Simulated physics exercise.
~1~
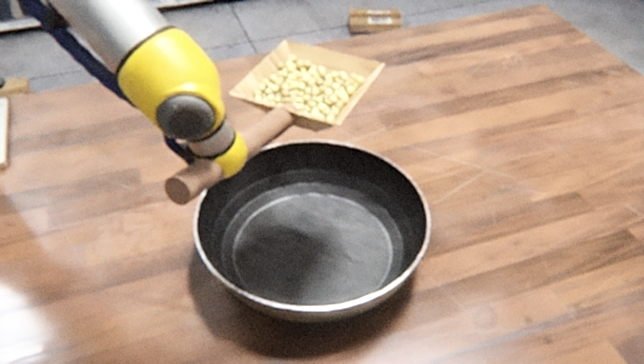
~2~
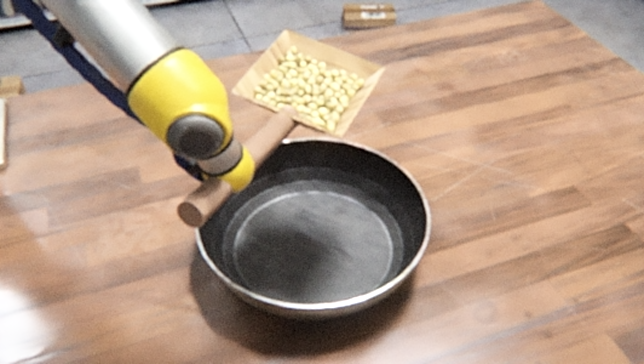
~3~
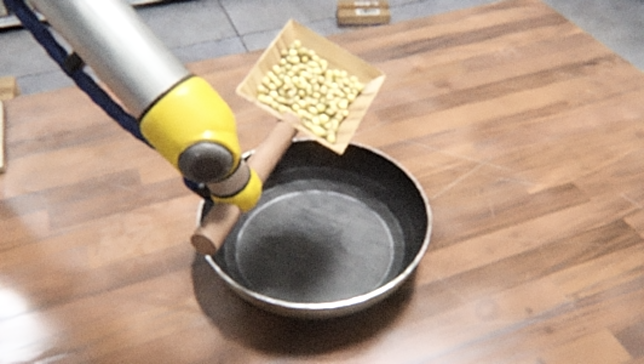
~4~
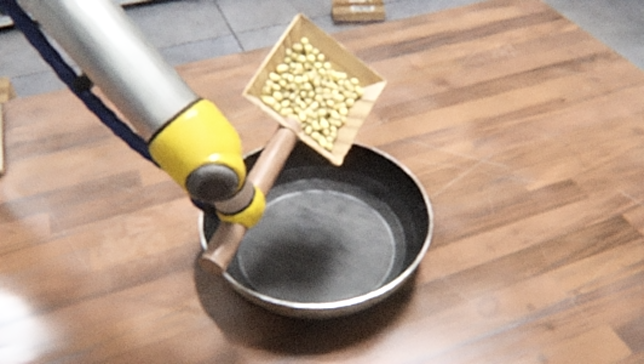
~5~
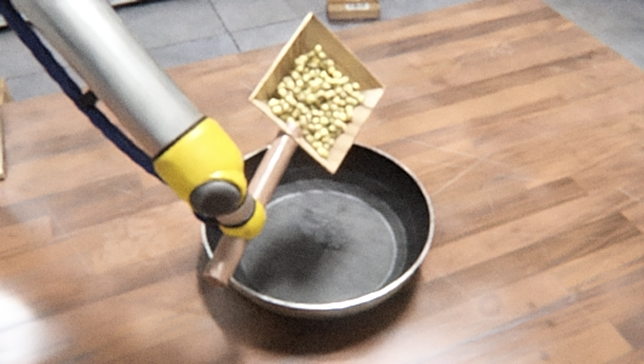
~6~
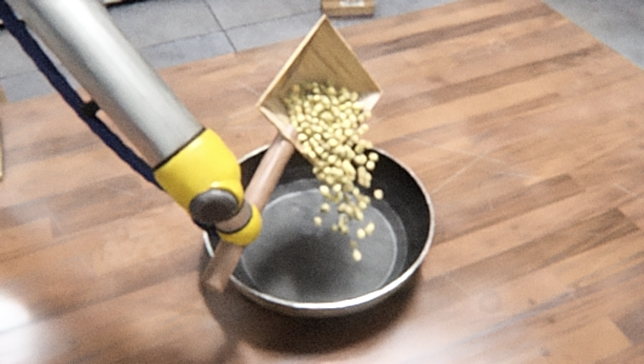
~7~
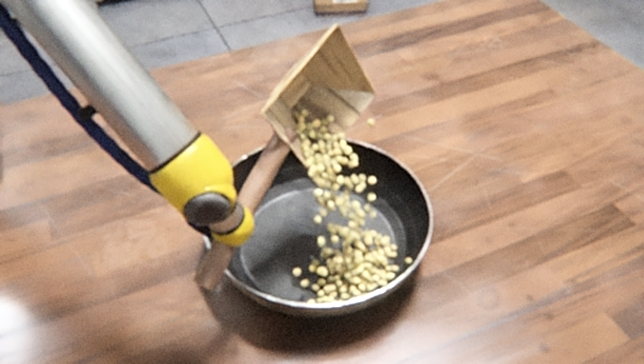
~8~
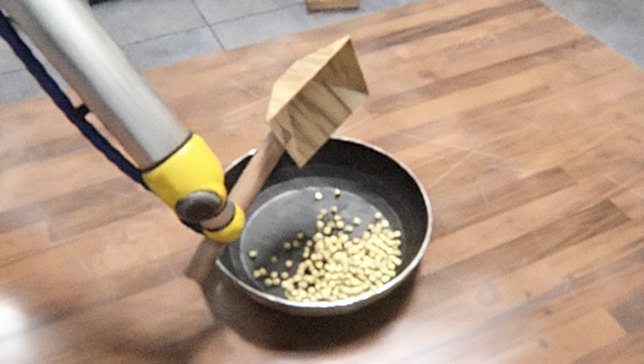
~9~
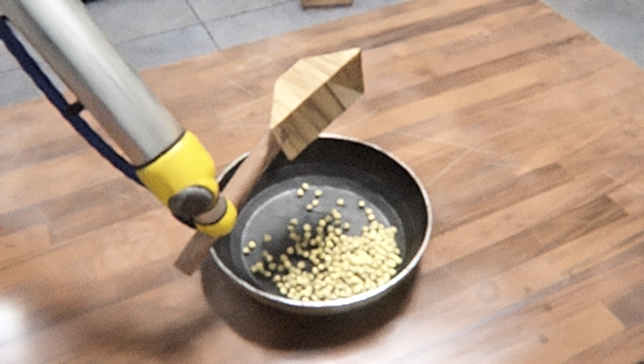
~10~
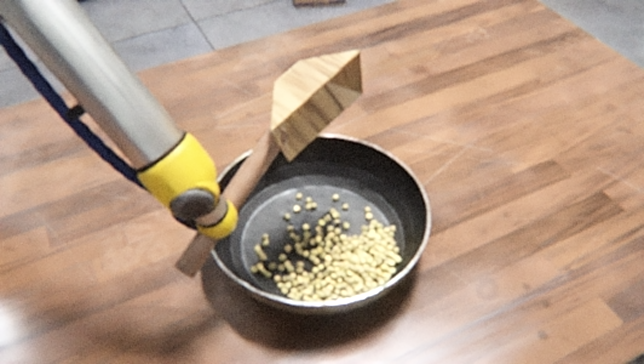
On a wood-plank surface with grey tiles beyond it, a robot arm with yellow joints holds a wooden scoop of pale soya beans beside a dark, empty pan. The arm steadily tilts the scoop over the pan's far edge, and at first the beans stay inside. As the tilt steepens, they slide over the lip and pour down in a thick stream. The scoop keeps turning until it is empty, its underside facing up. It then stops above the rim, while the beans lie heaped towards the pan's near right side, with a few scattered around them.
